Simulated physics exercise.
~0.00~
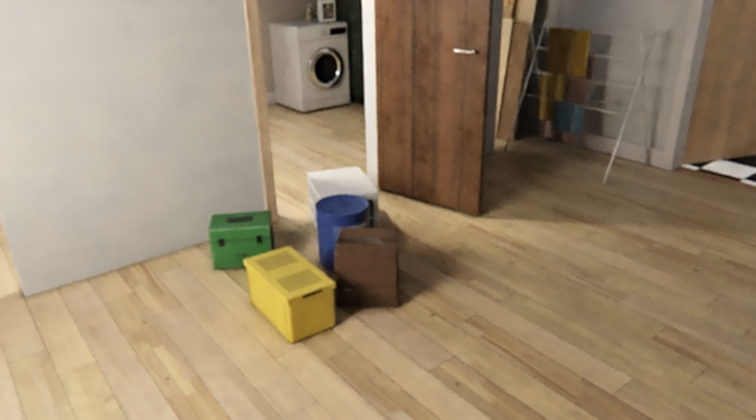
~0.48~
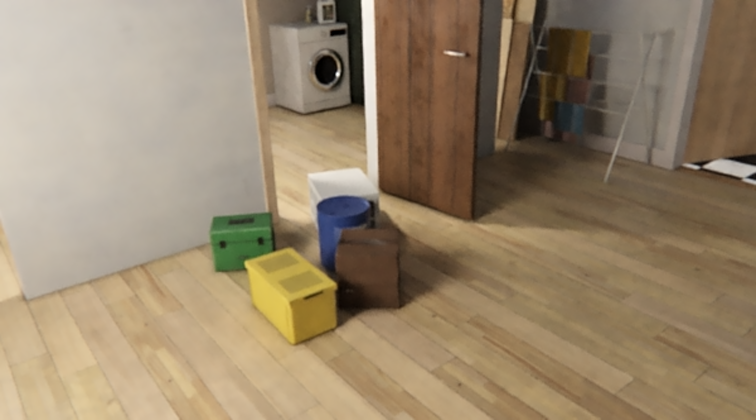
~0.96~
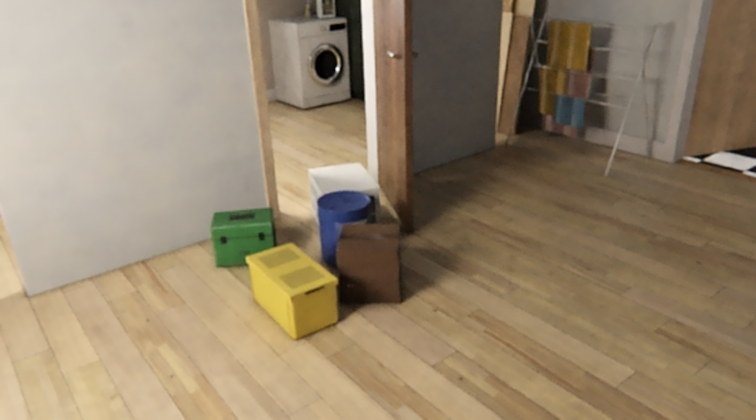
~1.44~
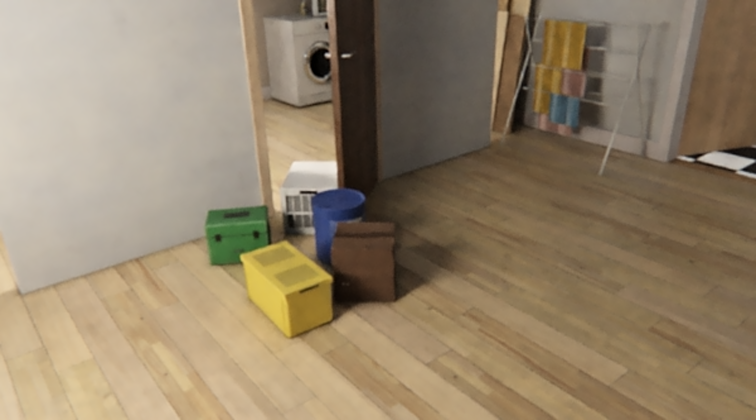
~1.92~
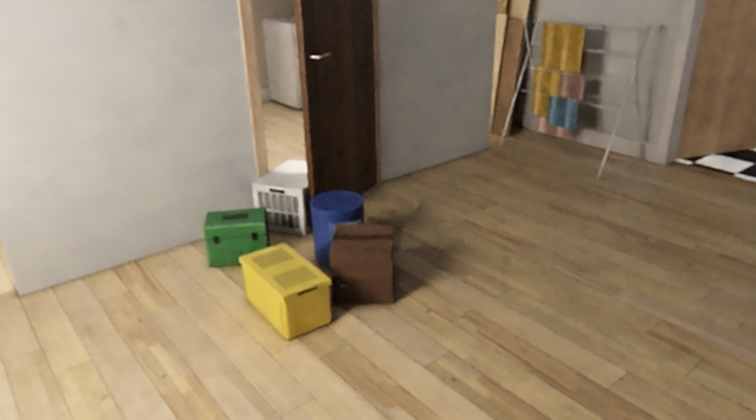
At first, a brown wooden door stands wide open beside a doorway, with a washing machine visible in the room beyond. A green toolbox, a yellow tote, a blue pail, a brown box and a white chest sit clustered on the wooden floor near the opening. The door begins to swing leftward toward its frame, with nobody in sight. As it narrows the gap, the white chest slides left along with it, while the other four items stay put. The door ends partly open, with the white chest beside its edge in the remaining gap, behind the green toolbox.
